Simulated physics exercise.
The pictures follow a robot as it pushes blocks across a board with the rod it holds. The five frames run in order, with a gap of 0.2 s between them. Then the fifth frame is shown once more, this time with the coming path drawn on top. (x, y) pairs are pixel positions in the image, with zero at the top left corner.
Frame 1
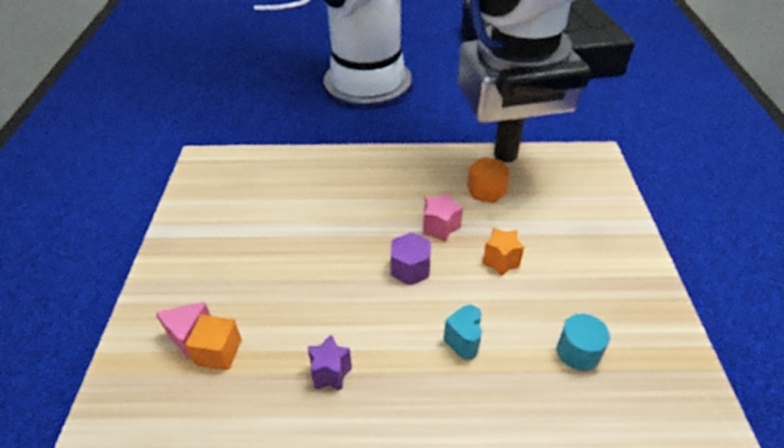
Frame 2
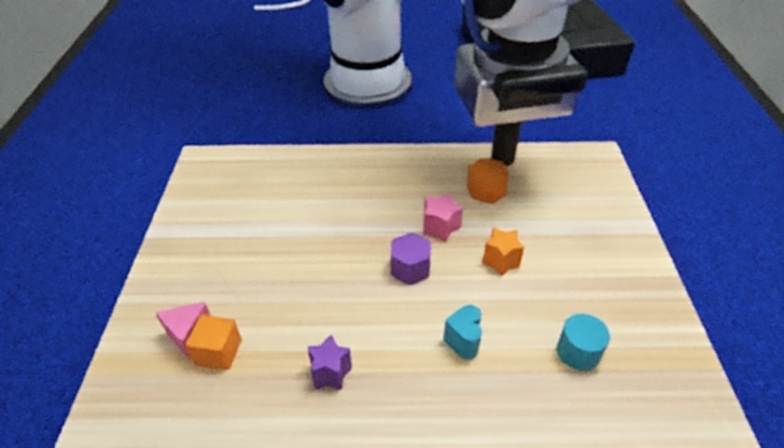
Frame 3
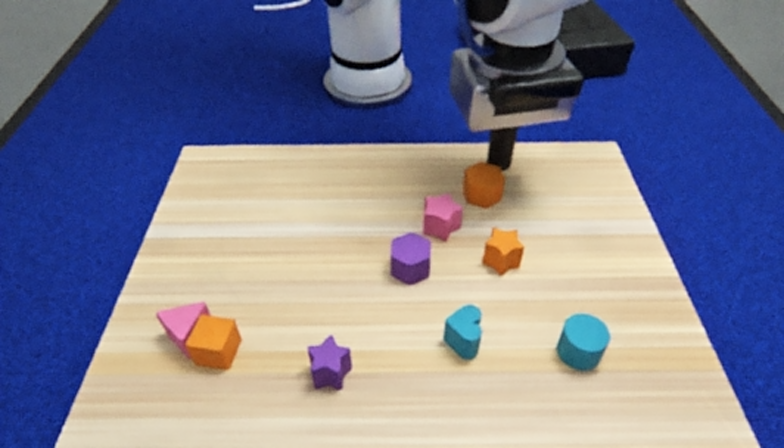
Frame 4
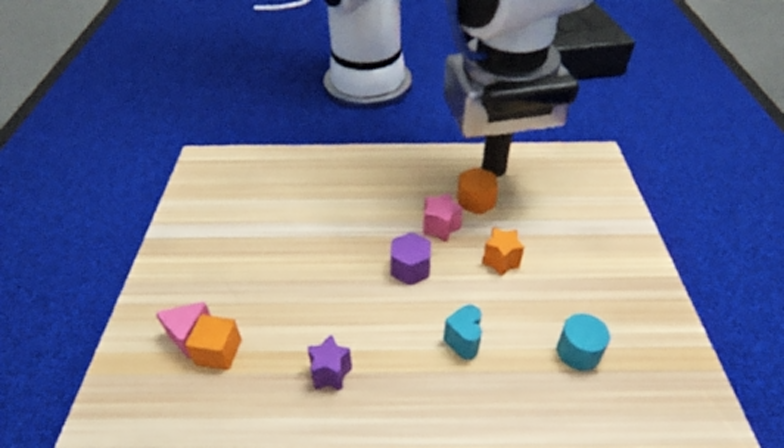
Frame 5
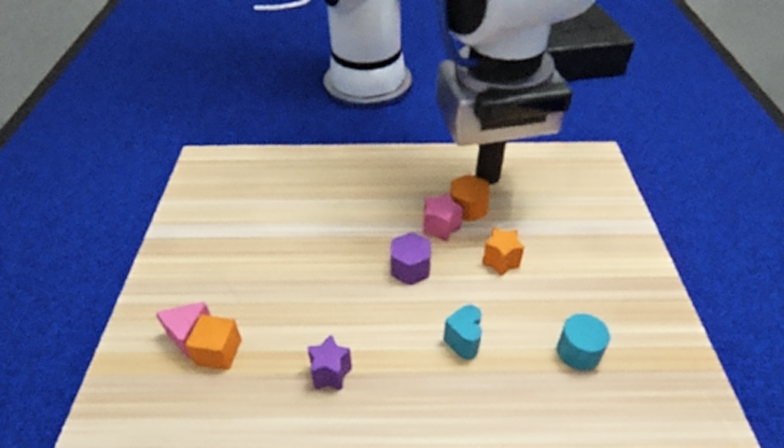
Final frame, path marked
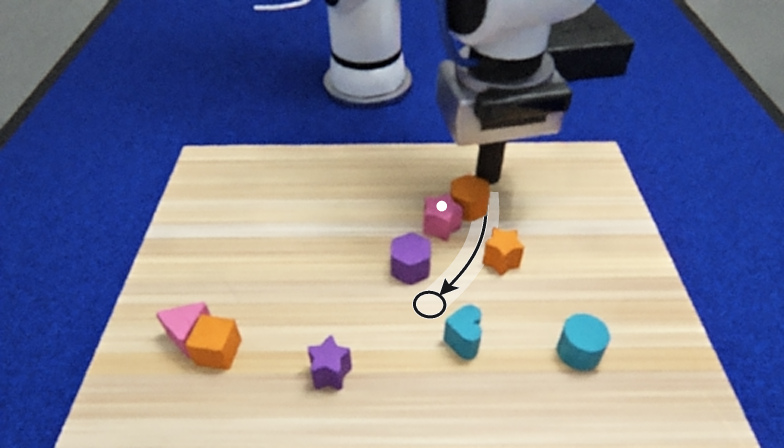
On a wooden board over blue carpet, a robot arm's black rod nudges an orange hexagon down-left to a pink star.
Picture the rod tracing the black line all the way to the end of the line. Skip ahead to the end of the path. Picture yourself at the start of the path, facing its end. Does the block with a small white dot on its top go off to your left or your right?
It goes right.
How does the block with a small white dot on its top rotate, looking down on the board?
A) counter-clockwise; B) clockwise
Letter B.
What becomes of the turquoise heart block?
Stays where it is.
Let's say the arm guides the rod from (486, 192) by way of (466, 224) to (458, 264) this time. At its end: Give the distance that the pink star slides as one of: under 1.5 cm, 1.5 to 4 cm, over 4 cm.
Over 4 cm.
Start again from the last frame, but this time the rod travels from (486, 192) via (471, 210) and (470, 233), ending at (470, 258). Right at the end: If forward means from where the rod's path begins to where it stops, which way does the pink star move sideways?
Measured against the direction from start to end, the pink star shifts toward the right-hand side.
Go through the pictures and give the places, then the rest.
Tip of the rod (506, 155), middles of tops, purple hexagon (411, 248), pink star (442, 206), turquoise heart block (467, 321), orange hexagon (490, 169), orange star (505, 240), in the first picture.
Rod (503, 159), nothing pushed, in the second picture.
Rod (499, 164), orange hexagon (485, 174), in the third picture.
Rod (494, 170), orange hexagon (478, 180), in the fourth picture.
Rod (488, 177), purple hexagon (411, 248), pink star (442, 206), turquoise heart block (467, 321), orange hexagon (470, 187), orange star (505, 240), in the fifth picture.
The line goes from (486, 192) through (484, 228) and (466, 267) to (430, 304); the dot is on the pink star.
The first path, step by step. One third of the way, rod (486, 214); pink star (418, 215), turned 30° clockwise; orange hexagon (455, 215), turned 55° clockwise.
Two thirds of the way, rod (467, 253); pink star (406, 215), turned 55° clockwise; orange hexagon (440, 227), turned 85° clockwise; orange star (507, 250), turned 40° anticlockwise.
At the end, rod (430, 290); purple hexagon unmoved; pink star (406, 215), turned 55° clockwise; turquoise heart block unmoved; orange hexagon (440, 227), turned 85° clockwise; orange star (507, 250), turned 40° anticlockwise.
